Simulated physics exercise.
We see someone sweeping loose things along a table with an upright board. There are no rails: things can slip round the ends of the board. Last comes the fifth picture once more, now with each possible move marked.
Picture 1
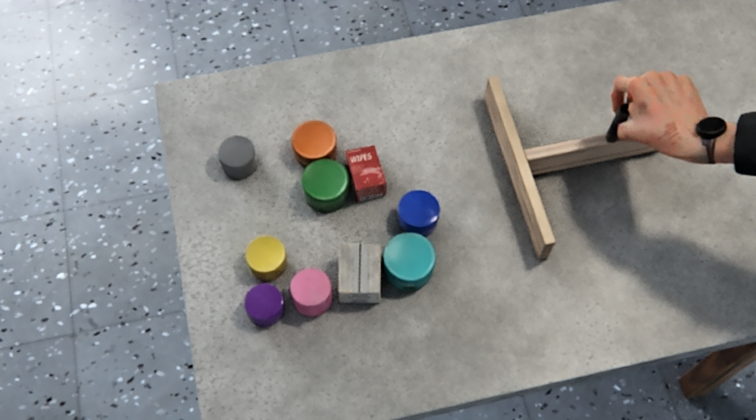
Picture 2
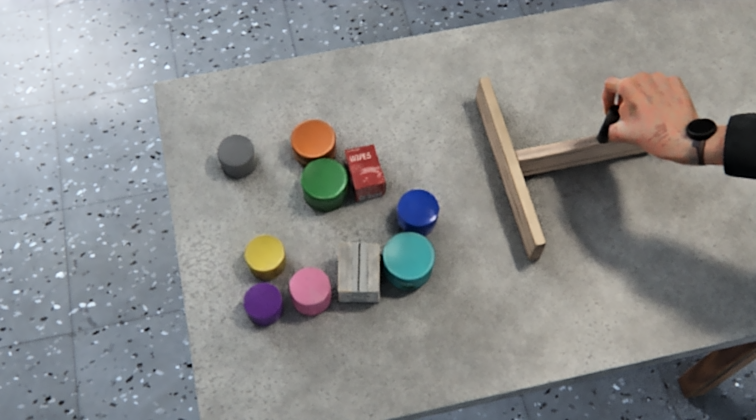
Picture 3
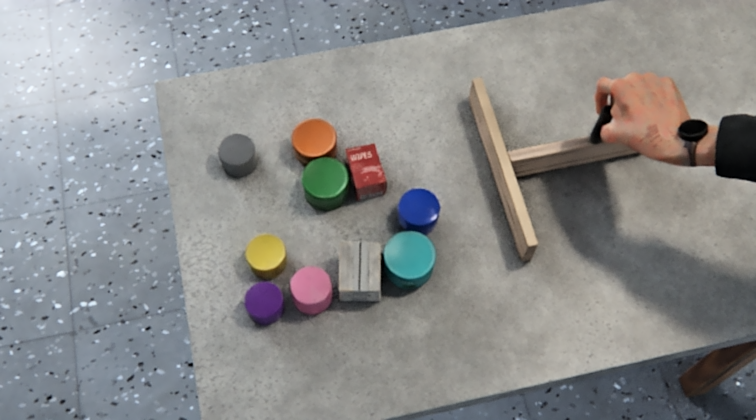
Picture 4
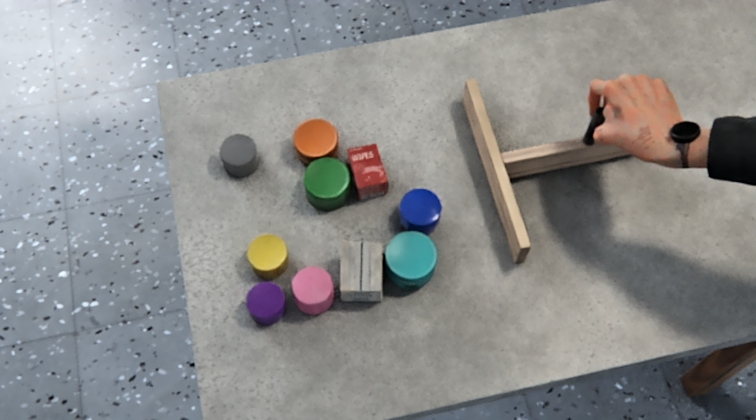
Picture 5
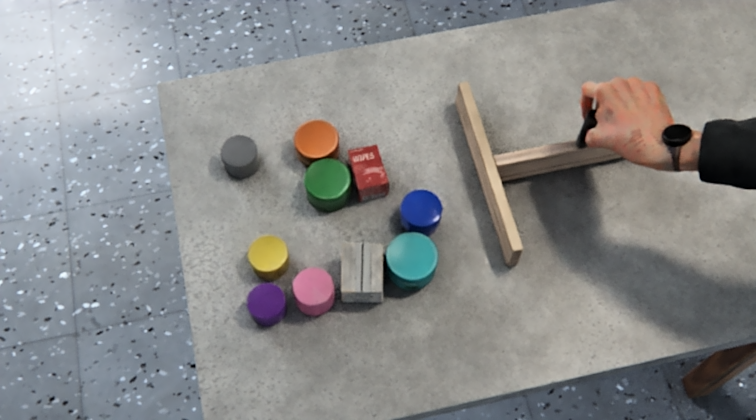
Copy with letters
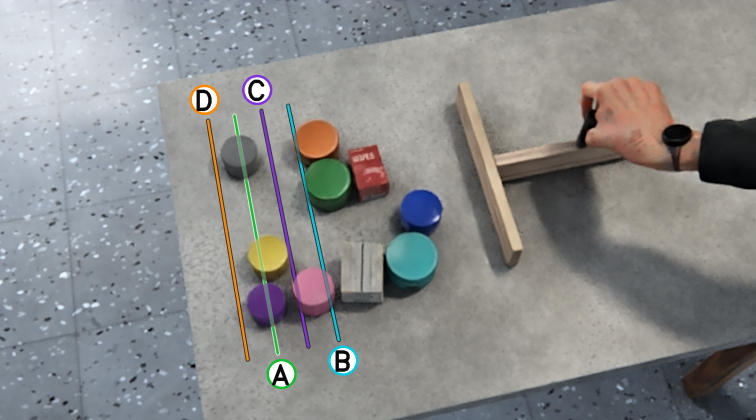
A hand gripping the handle of a wooden T-shaped board slides it slowly leftward across a grey table, toward a group of colourful round containers, a red box and a pale block, which stay still and untouched.
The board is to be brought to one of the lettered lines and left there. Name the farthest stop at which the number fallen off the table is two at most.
A is the last line within the limit.
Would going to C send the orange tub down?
No.
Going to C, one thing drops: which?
It is the purple pot.
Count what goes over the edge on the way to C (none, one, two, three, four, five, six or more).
By then, one.
On the marked copy, A at (255, 227); B at (312, 215); C at (283, 221); D at (227, 232).
Following A. Soon after the start, board (406, 178); white box (348, 276); turquoise jar (393, 262).
Later, board (321, 195); purple pot (199, 323); pink tin (234, 335).
In the end, board (255, 208); purple pot over the edge; pink tin over the edge; two fallen.
As for the rest, B is within the limit but short; C is within the limit but short; D drops six.
